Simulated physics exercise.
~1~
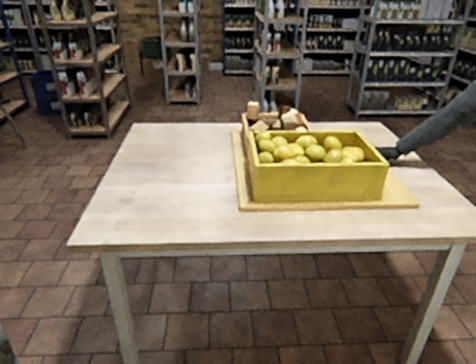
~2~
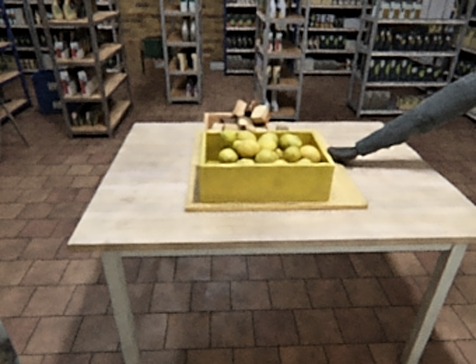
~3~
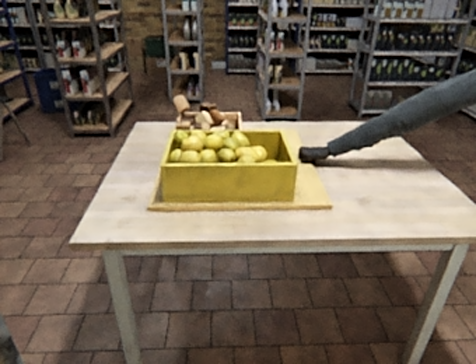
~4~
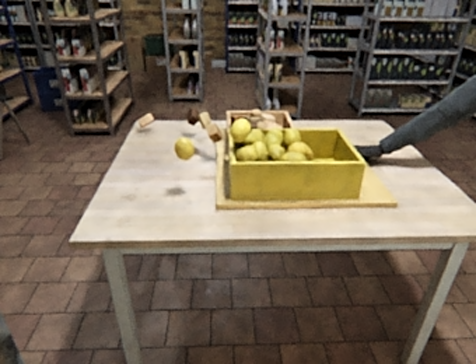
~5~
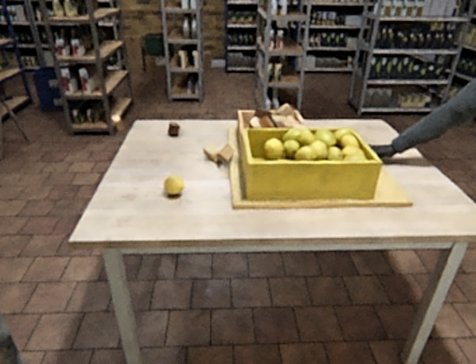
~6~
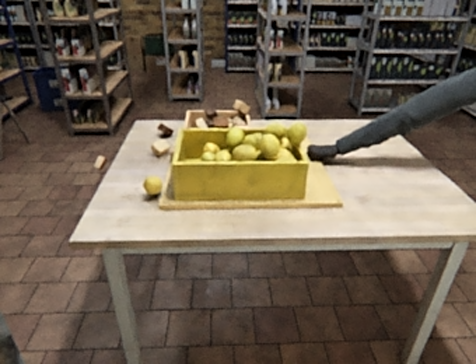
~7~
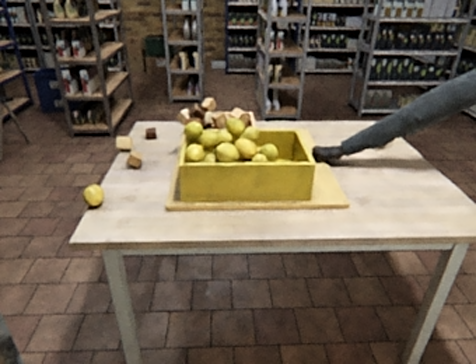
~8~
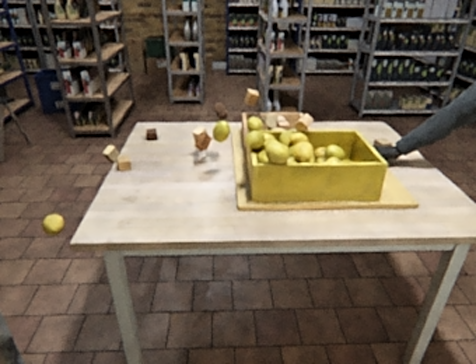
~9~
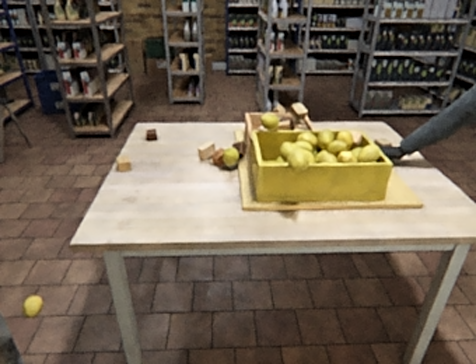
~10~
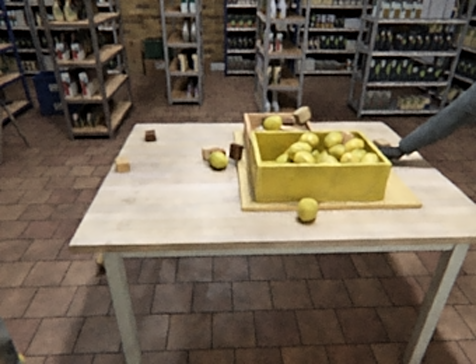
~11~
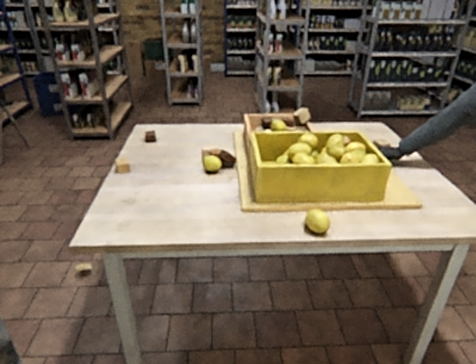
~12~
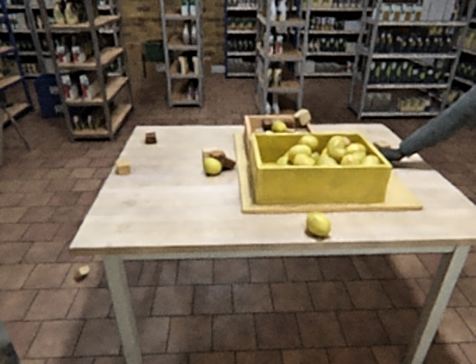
A bright yellow box heaped with yellow-green, lemon-like fruit sits on a board on a pale table, with a smaller wooden box of blocks behind it, seen from slightly above in a brick-floored room lined with stocked shelves. A dark arm reaching in from the right slides the board left, then back right, and blocks and one fruit spill onto the tabletop. A second sweep left and right throws out more of both, and the first fruit rolls off the left edge. The board then rests at the right, with fruit and blocks scattered around it and one fruit near the front edge.
